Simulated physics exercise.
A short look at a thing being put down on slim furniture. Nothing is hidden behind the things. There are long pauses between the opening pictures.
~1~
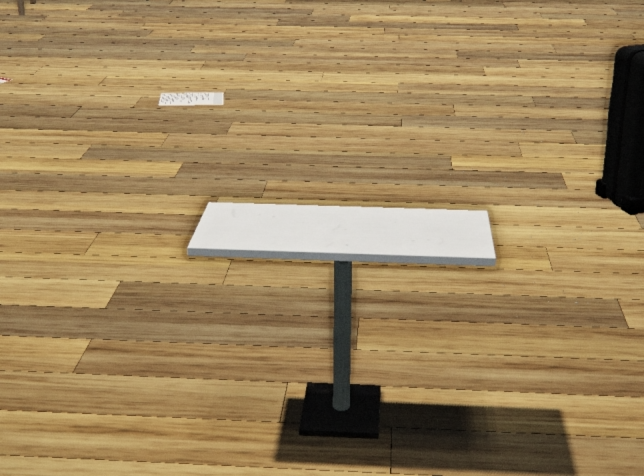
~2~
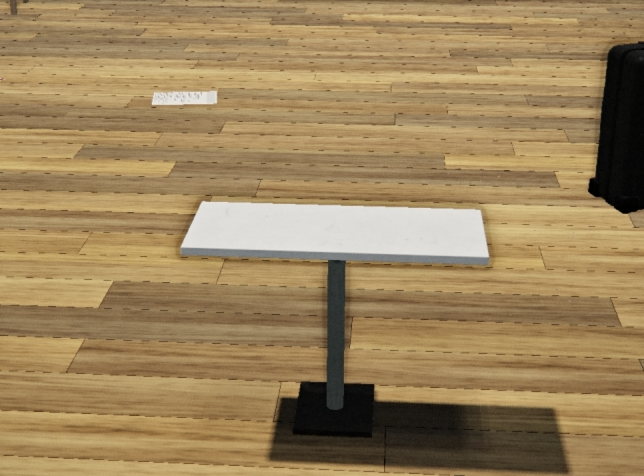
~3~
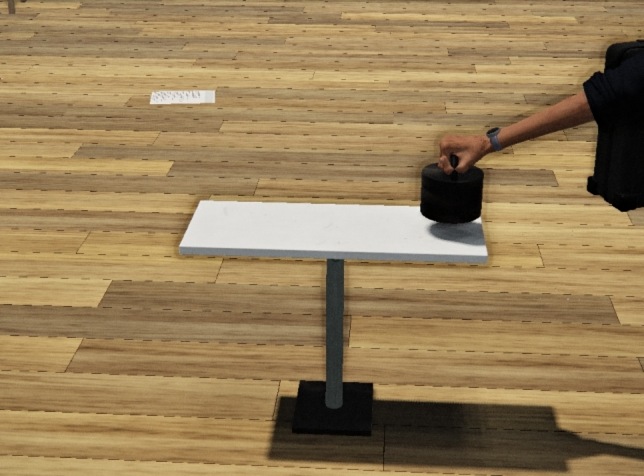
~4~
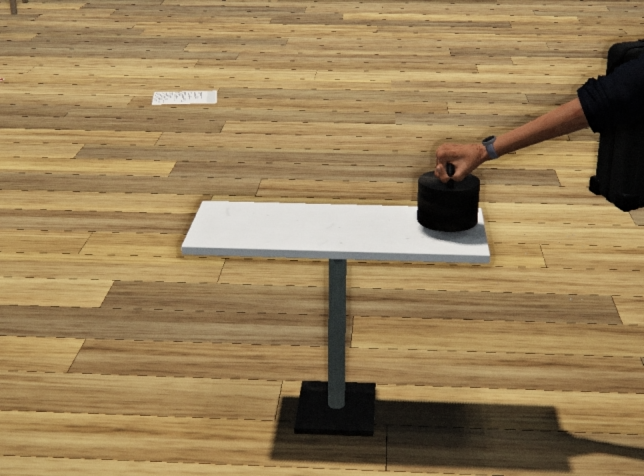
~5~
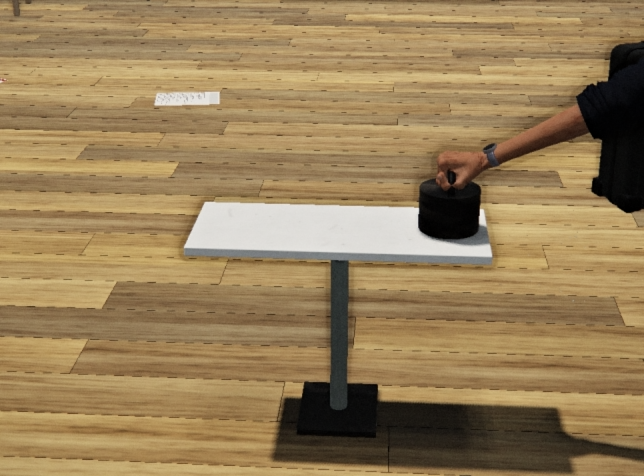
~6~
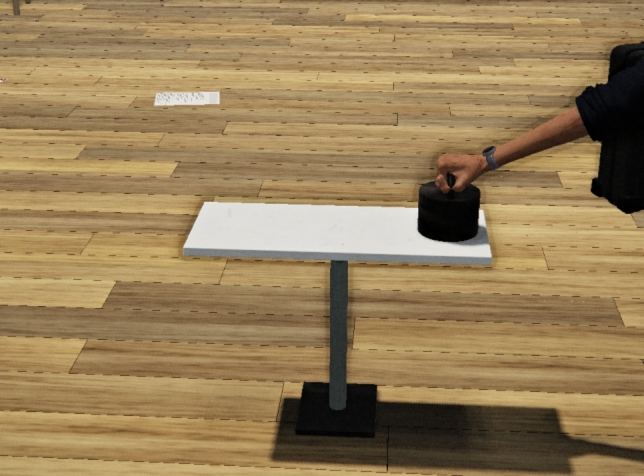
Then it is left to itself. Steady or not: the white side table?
As it turns out, the white side table overbalances.
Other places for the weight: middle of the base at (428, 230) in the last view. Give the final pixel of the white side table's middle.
It ends around (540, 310).
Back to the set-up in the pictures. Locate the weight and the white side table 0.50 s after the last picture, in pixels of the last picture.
First (530, 253), then (421, 234).
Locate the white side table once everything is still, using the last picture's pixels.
Around (555, 309).
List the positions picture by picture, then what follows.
White side table (344, 233), in the first frame.
White side table (337, 232), in the second frame.
Still on the way; white side table (336, 230); weight (451, 192), in the third frame.
Still on the way; white side table (338, 231); weight (448, 201), in the fourth frame.
Still on the way; white side table (340, 232); weight (449, 208), in the fifth frame.
In place, still held; white side table (340, 232); weight (449, 211), in the sixth frame.
Then, 0.50 s after the last picture, white side table tipped 22° from how it was near (420, 234).
Then, 0.66 s after the last picture, white side table tipped 51° from how it was near (500, 279).
At rest, the white side table tips up, near (555, 309).
